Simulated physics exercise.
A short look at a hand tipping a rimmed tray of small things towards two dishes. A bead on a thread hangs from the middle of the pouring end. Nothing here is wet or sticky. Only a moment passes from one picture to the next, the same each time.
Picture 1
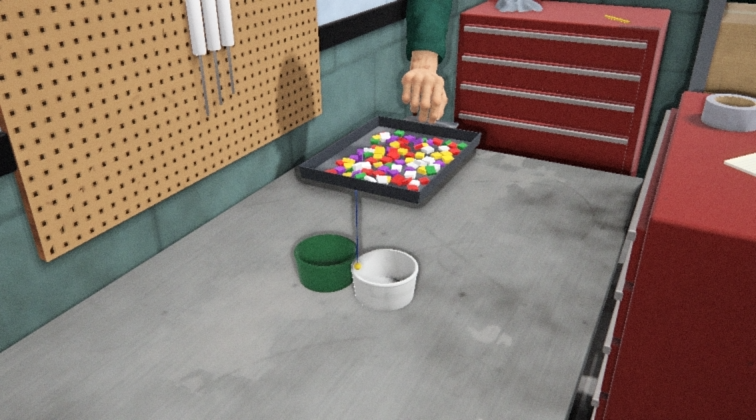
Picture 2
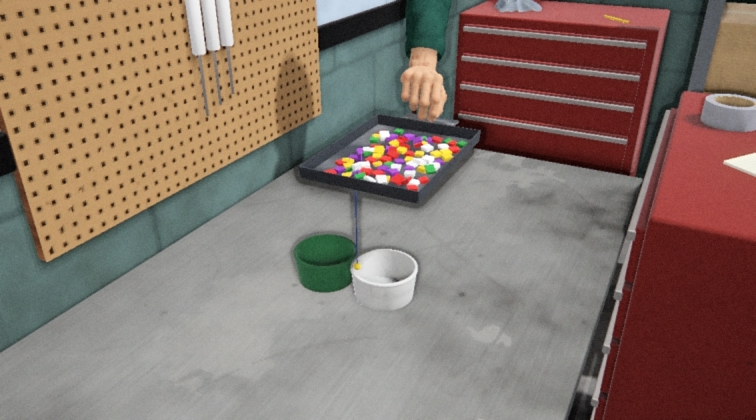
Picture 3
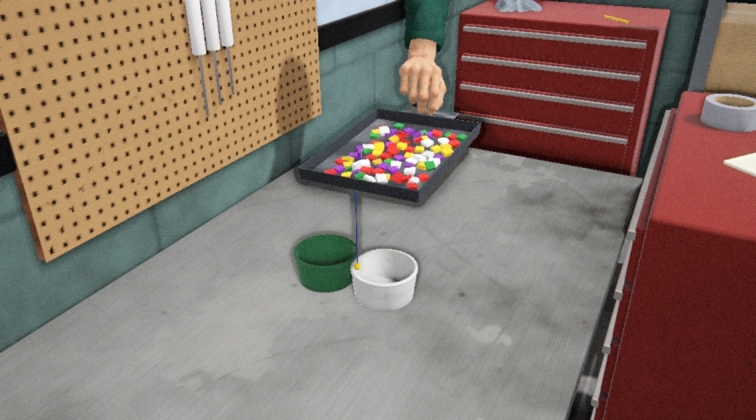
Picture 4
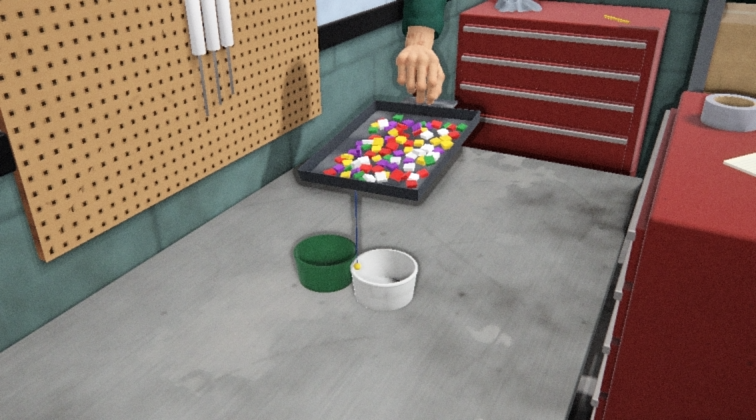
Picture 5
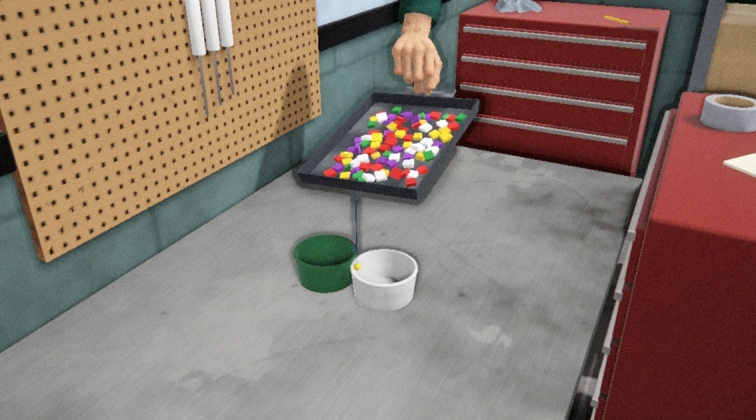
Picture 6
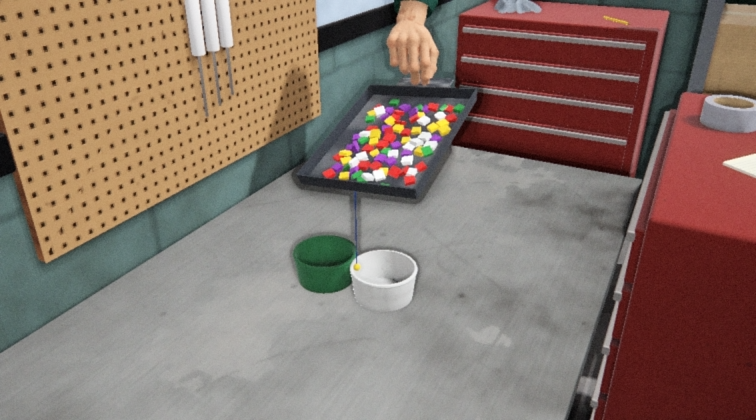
The footage shows a hand holding a dark rimmed tray of small multicoloured tiles above a green dish and a white dish on a grey worktop, then gradually raising its far end so the tray slopes towards the dishes.
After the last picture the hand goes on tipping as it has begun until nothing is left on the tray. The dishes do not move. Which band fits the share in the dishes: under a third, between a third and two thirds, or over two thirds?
They take under a third between them.
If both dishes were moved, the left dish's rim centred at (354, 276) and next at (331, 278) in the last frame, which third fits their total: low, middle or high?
One: Under a third. Two: One to two thirds.
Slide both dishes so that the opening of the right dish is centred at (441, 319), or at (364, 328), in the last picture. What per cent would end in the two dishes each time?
Near 10 % and 10 %.
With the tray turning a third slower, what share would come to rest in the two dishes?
Some 10 per cent.
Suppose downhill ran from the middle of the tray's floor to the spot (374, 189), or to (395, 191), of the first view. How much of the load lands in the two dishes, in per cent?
Roughly 0 per cent, and 0 per cent.
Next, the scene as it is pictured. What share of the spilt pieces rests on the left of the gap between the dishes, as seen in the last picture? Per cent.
Some 90 per cent.
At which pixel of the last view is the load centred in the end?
At about (294, 308).
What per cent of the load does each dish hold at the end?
For the left dish some 10 %, for the right dish some 0 %.
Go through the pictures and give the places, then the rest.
In the first frame, corners of the pouring end (301, 166) and (419, 191), level; middle of the load (393, 156), mosaic tiles; left dish (310, 276); right dish (370, 294); bead on its thread (358, 266).
In the second frame, corners of the pouring end (300, 166) and (418, 191), level; middle of the load (393, 155).
In the third frame, corners of the pouring end (300, 167) and (418, 190), tipped barely, lowest at the left corner; middle of the load (393, 152).
In the fourth frame, corners of the pouring end (299, 169) and (417, 189), tipped a little, lowest at the left corner; middle of the load (392, 147).
In the fifth frame, corners of the pouring end (299, 171) and (416, 188), tipped a little, lowest at the left corner; middle of the load (391, 143).
In the sixth frame, corners of the pouring end (298, 174) and (414, 188), tipped clearly, lowest at the left corner; middle of the load (389, 139); left dish (309, 277); right dish (369, 295).
Just after the last frame, tray tipped steeply; almost all on the tray; just a few in the air.
A moment on, tray tipped past a quarter turn; the larger part on the tray; just a few in the left dish; about a tenth outside both; about a tenth in the air.
Further on, tray tipped past a quarter turn; about a tenth in the left dish; almost all outside both.
When it is over, tray tipped past a quarter turn; not one in the right dish; about a tenth in the left dish; almost all outside both.
